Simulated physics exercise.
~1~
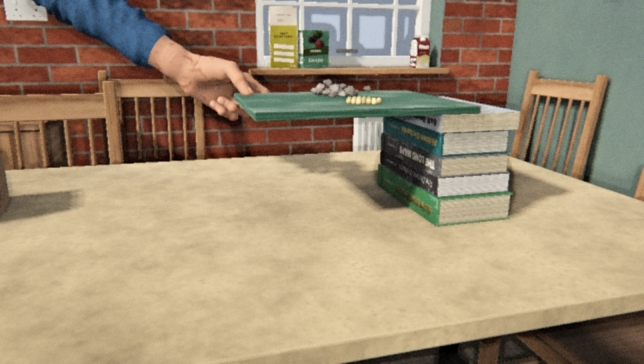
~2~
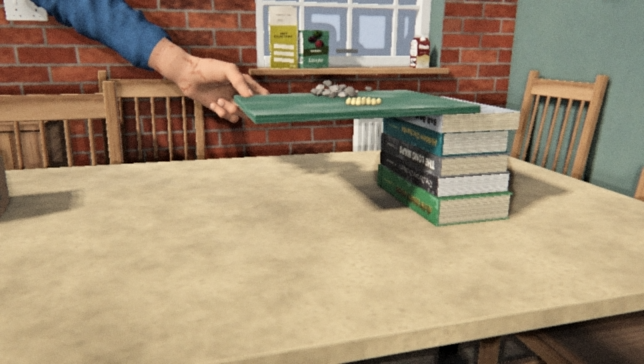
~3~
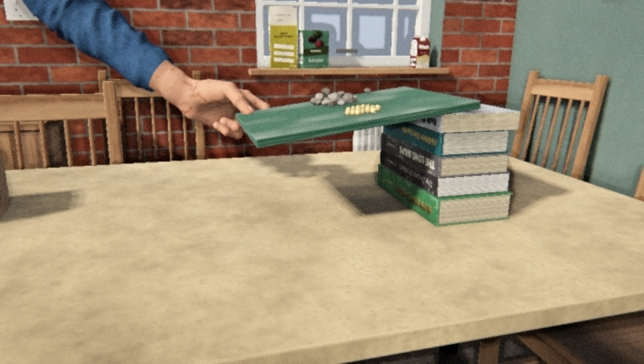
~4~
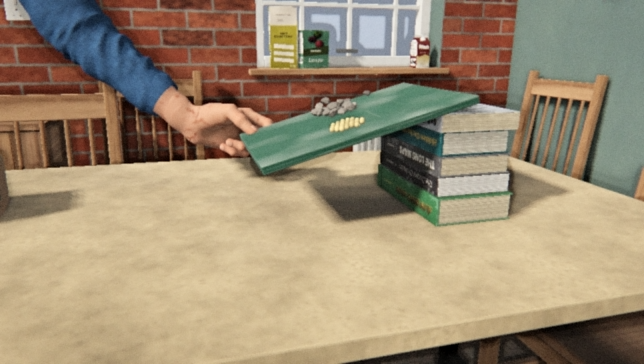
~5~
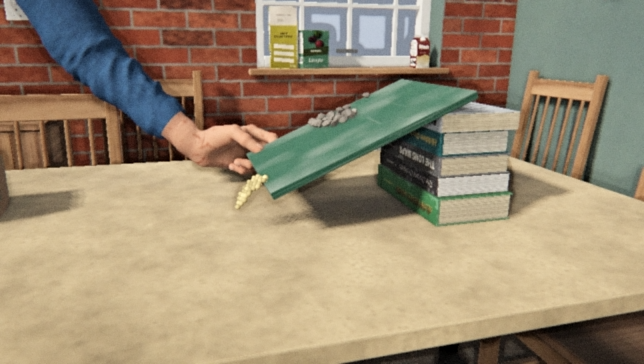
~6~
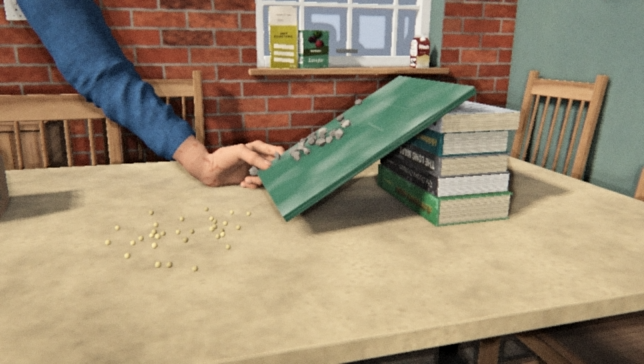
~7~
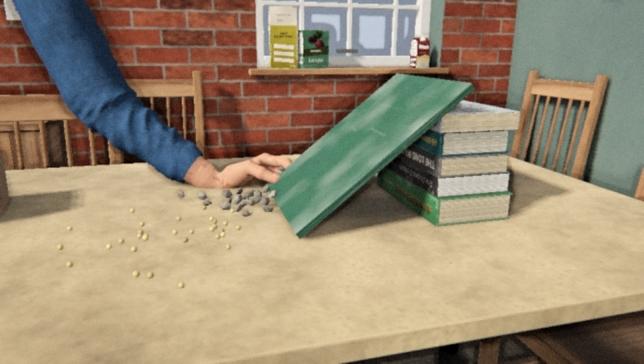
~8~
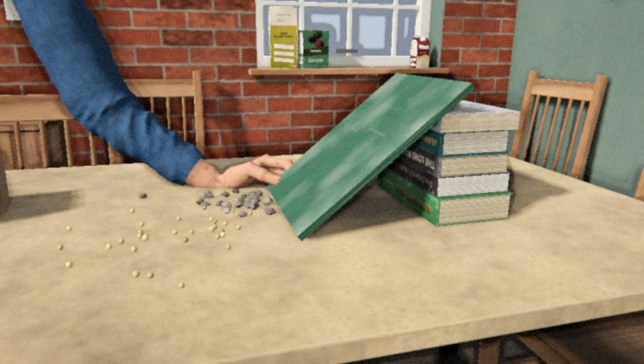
Green board tilting down from stacked books as a hand lowers it, yellow beads scattering farther across the table than grey pebbles.
